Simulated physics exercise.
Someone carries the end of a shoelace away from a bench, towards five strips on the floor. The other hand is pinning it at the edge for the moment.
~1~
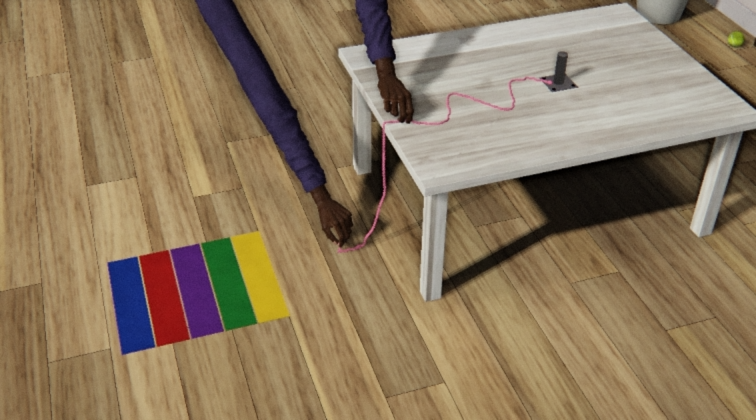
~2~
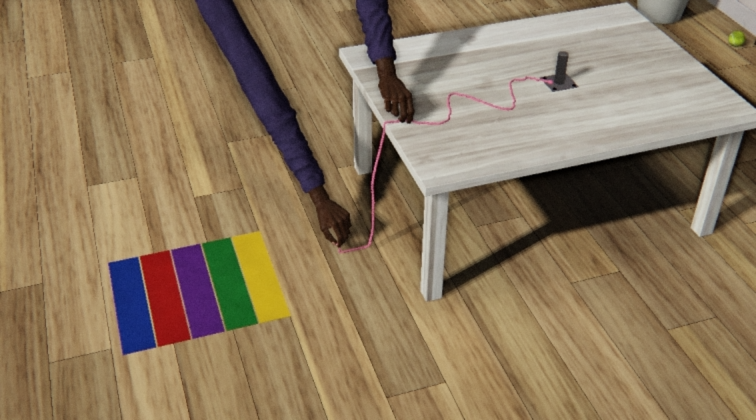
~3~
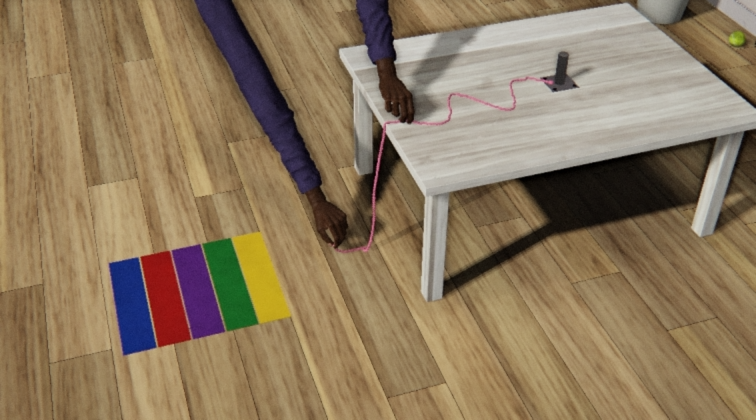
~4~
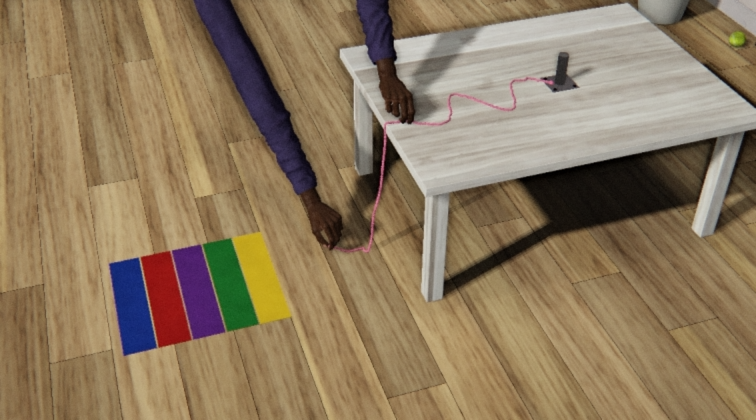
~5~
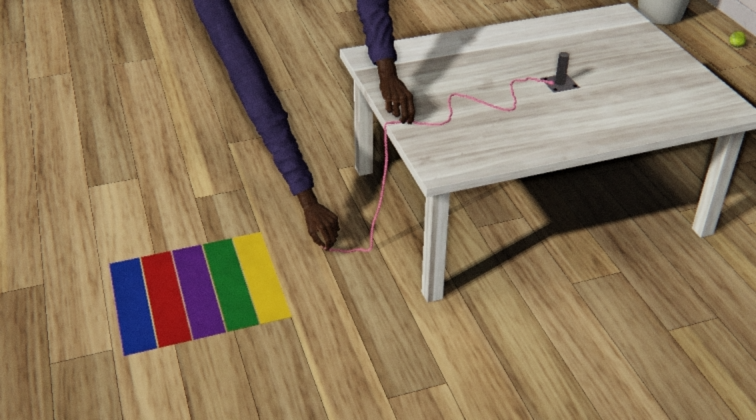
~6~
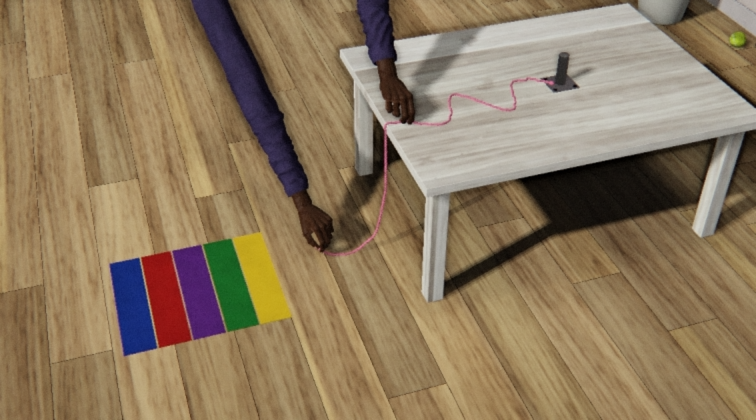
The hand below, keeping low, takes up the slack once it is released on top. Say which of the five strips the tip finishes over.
Blue.
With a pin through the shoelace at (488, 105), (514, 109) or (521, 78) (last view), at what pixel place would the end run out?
In order of the tries: About (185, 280), about (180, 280), about (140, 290).
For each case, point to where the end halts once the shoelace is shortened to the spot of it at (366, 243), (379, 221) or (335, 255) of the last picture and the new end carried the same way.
Near (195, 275), (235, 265) and (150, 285).
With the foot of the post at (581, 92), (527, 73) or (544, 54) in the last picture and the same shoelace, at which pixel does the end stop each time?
In order, the pixels are (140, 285), (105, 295) and (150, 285).
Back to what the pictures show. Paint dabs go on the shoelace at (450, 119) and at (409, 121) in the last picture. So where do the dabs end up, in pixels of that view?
Point one: (362, 140); point two: (322, 166).
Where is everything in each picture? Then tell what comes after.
End (339, 244); yellow (269, 303); green (237, 310); purple (203, 318); red (170, 325); blue (135, 333), in the first picture.
End (337, 244); shoelace through (521, 80) (501, 108) (449, 104) (404, 121) (374, 175) (372, 234), in the second picture.
End (334, 245), in the third picture.
End (329, 247); shoelace through (522, 80) (502, 109) (449, 105) (404, 122) (382, 175) (372, 235), in the fourth picture.
End (325, 248), in the fifth picture.
End (319, 249); shoelace through (522, 81) (502, 109) (450, 105) (404, 122) (386, 175) (374, 235), in the sixth picture.
Soon after, end near (188, 277); over purple.
Then, end near (150, 286); over red.
At full stretch, end near (128, 290); over blue. The blue one.
